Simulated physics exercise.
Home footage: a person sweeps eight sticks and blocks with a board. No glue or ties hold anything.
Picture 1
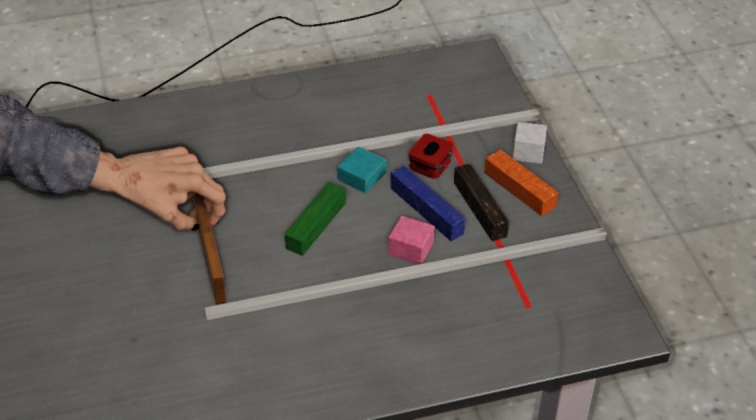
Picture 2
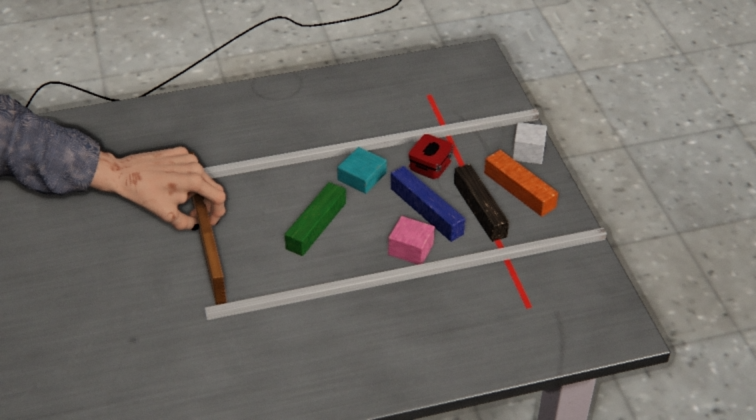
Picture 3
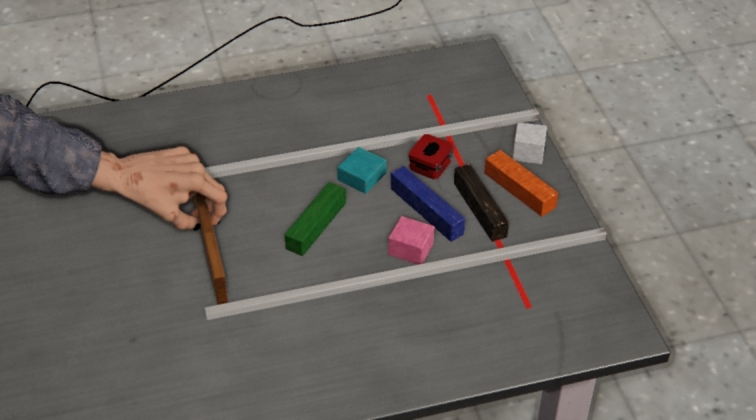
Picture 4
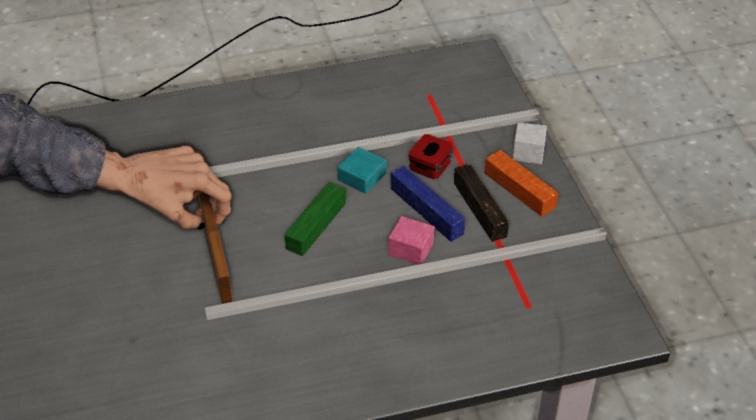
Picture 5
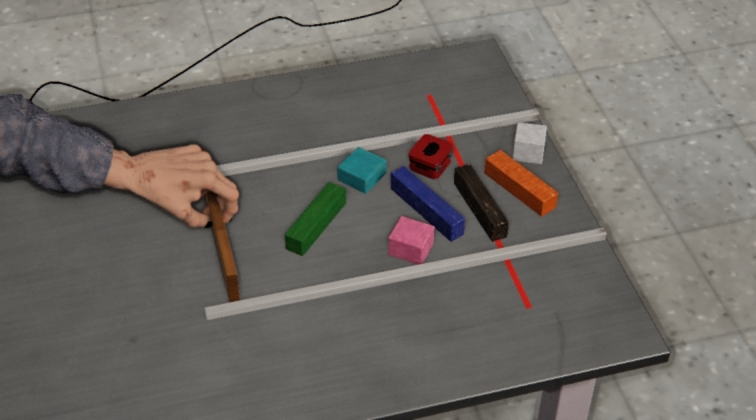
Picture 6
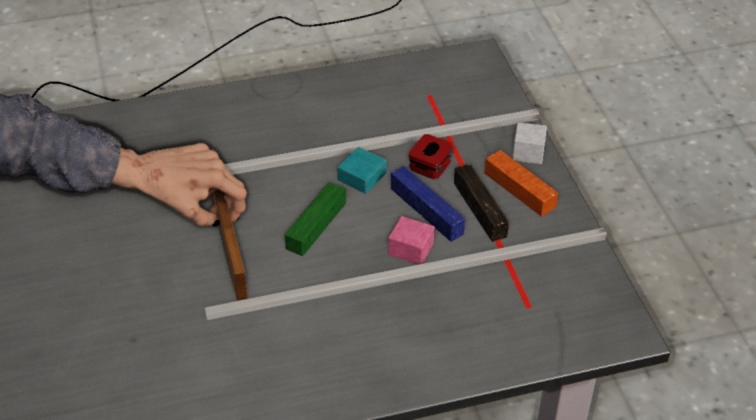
A hand slides a brown board slightly right toward colored blocks that stay still.
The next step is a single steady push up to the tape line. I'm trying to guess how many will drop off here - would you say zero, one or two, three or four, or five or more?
Fallen: None.
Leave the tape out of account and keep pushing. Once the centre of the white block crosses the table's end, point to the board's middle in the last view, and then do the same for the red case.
The middle is at (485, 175) when it's the white block, and at (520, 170) when it's the red case.
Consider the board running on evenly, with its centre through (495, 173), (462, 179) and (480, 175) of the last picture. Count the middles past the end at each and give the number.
1; 0; 0.
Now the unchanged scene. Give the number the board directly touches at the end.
Count recorded: 3.
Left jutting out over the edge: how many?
That'd be 1.
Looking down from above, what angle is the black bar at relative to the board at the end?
Out of line by around 10°.
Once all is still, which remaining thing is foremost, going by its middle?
It's the white block that is foremost.
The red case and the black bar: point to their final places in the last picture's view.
The red case stops around (506, 140); the black bar around (533, 191).
A little later, none off yet; white block at rest near (530, 143); orange bar at rest near (521, 183); black bar at rest near (481, 202).
When it is over, the number that fall off is zero.
